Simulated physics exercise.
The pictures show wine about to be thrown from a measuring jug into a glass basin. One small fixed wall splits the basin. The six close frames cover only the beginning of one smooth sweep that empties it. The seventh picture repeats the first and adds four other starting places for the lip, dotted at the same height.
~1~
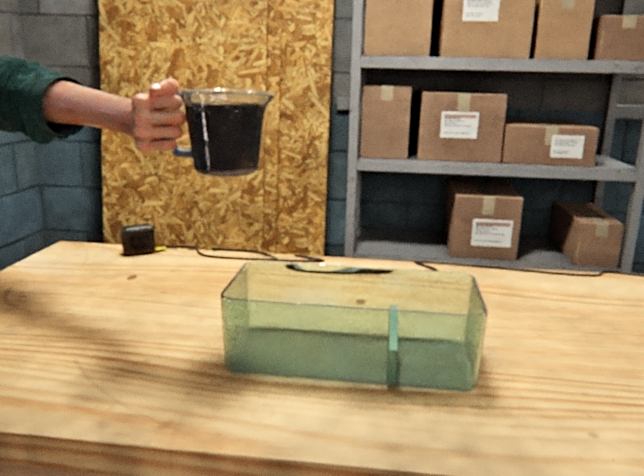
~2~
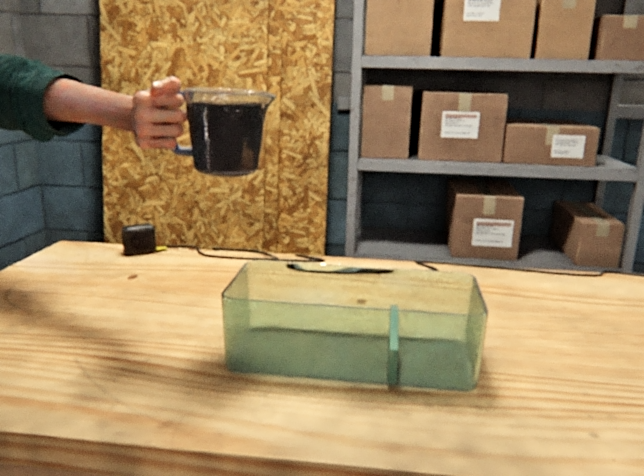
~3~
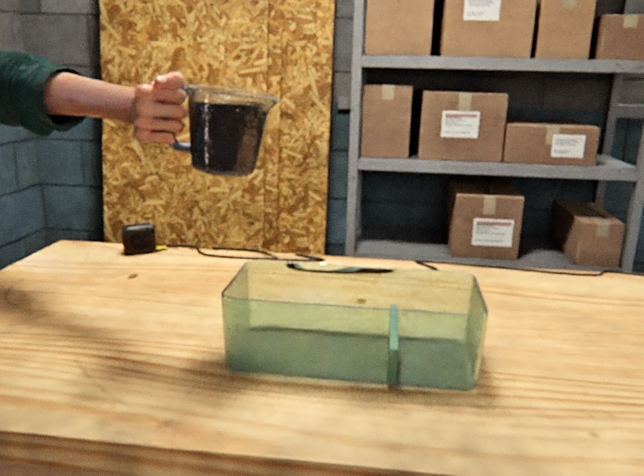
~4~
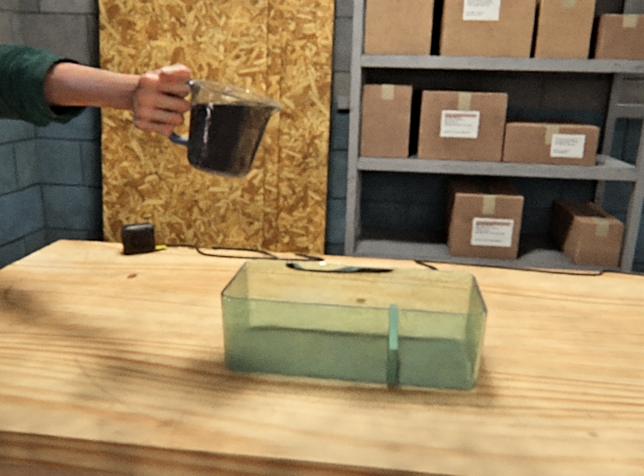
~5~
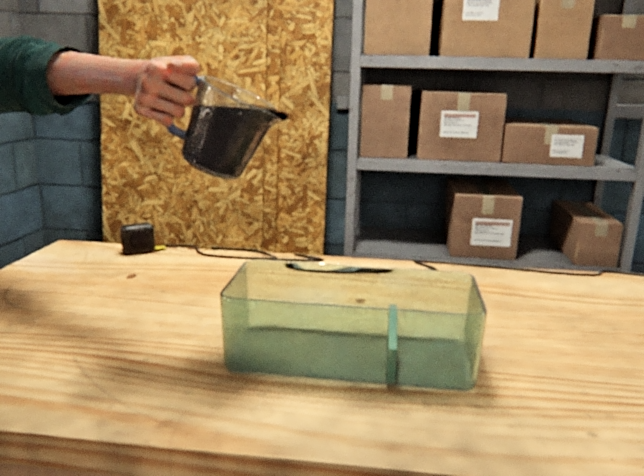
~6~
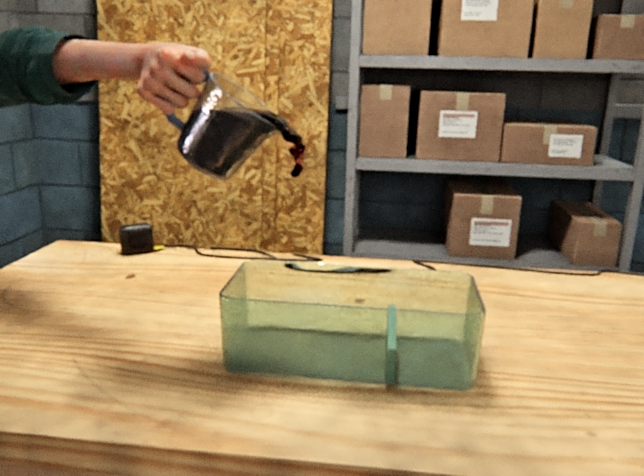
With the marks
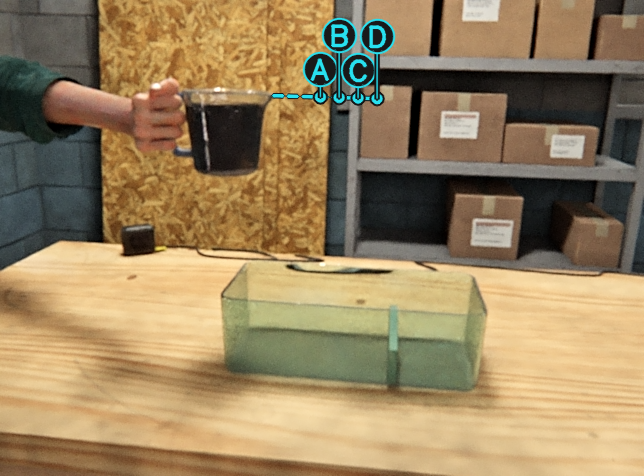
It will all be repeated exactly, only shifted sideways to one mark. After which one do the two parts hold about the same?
Place B does it best.
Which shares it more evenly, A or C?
The answer is C.
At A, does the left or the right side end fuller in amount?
The left one.
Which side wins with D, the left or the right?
More ends on the right.
On the marked copy, A at (320, 97); B at (339, 97); C at (358, 98); D at (377, 98).
For place A, about 87 % ends left of the wall and 8 % right of it; 6 % is lost outside.
For place B, about 53 % ends left of the wall and 44 % right of it.
For place C, about 26 % ends left of the wall and 72 % right of it.
For place D, about 15 % ends left of the wall and 81 % right of it; 3 % is lost outside.
